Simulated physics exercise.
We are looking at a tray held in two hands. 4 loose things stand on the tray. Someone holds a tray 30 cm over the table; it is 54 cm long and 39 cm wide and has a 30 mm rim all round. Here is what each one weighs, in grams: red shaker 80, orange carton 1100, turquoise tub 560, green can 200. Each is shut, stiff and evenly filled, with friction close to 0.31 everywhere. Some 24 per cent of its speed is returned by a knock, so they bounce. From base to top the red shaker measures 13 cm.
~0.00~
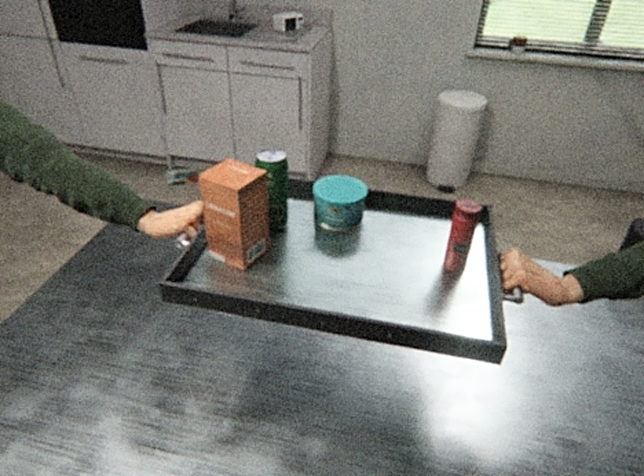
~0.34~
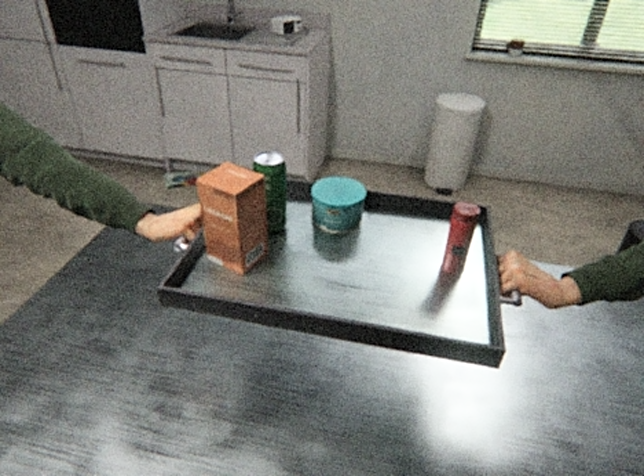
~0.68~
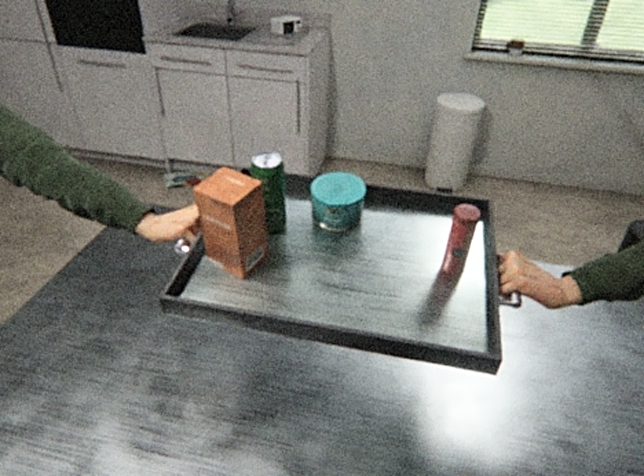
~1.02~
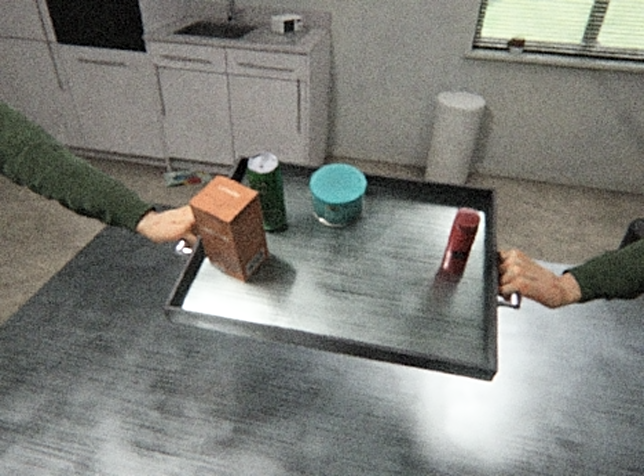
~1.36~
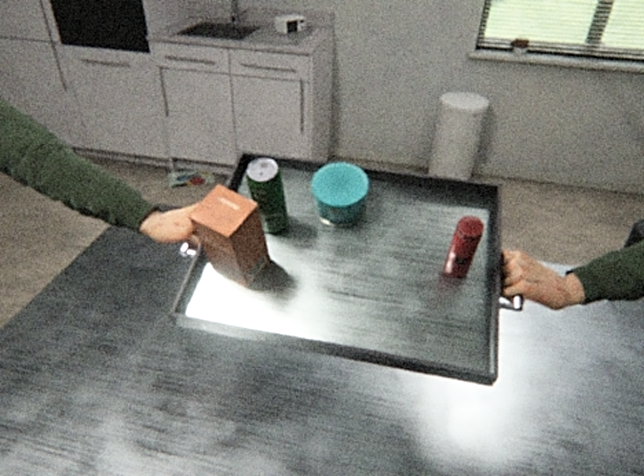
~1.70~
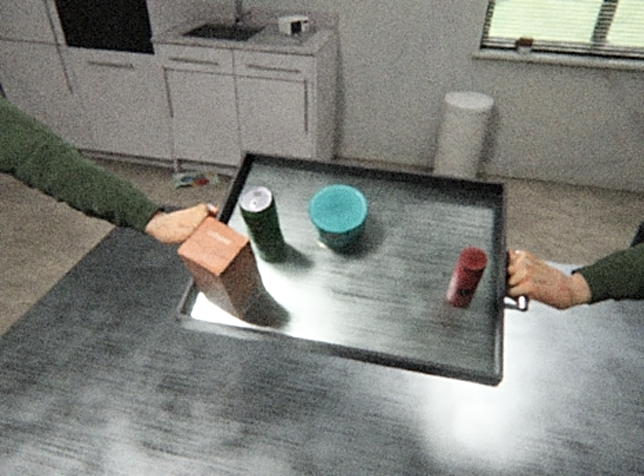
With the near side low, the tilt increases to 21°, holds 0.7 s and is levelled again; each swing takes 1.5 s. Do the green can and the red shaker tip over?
The green can does not tip; the red shaker tips over.
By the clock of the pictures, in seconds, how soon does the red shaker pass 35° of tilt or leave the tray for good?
It happens near 2.1 s.
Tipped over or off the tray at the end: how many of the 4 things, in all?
Total: 1.
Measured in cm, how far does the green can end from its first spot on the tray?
Roughly 14 cm.
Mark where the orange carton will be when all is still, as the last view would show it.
In the last picture it sits around (211, 248).
By 1.90 s, tilt 21°, near edge down; green can 14 cm from its spot near (252, 257); red shaker 14 cm from its spot near (464, 317); turquoise tub 14 cm from its spot.
By 2.20 s, tilt 21°, near edge down; red shaker now off the tray; green can 14 cm from its spot near (257, 259); turquoise tub 26 cm from its spot.
By 2.90 s, tilt 14°, near edge down; green can 14 cm from its spot near (258, 252); turquoise tub 26 cm from its spot; orange carton 10 cm from its spot.
When it is over (4.3 s), off the tray and tipped over, red shaker; not toppled but over 5 cm from the start, orange carton, turquoise tub and green can. End places, in pixels of the last picture, green can near (260, 235).
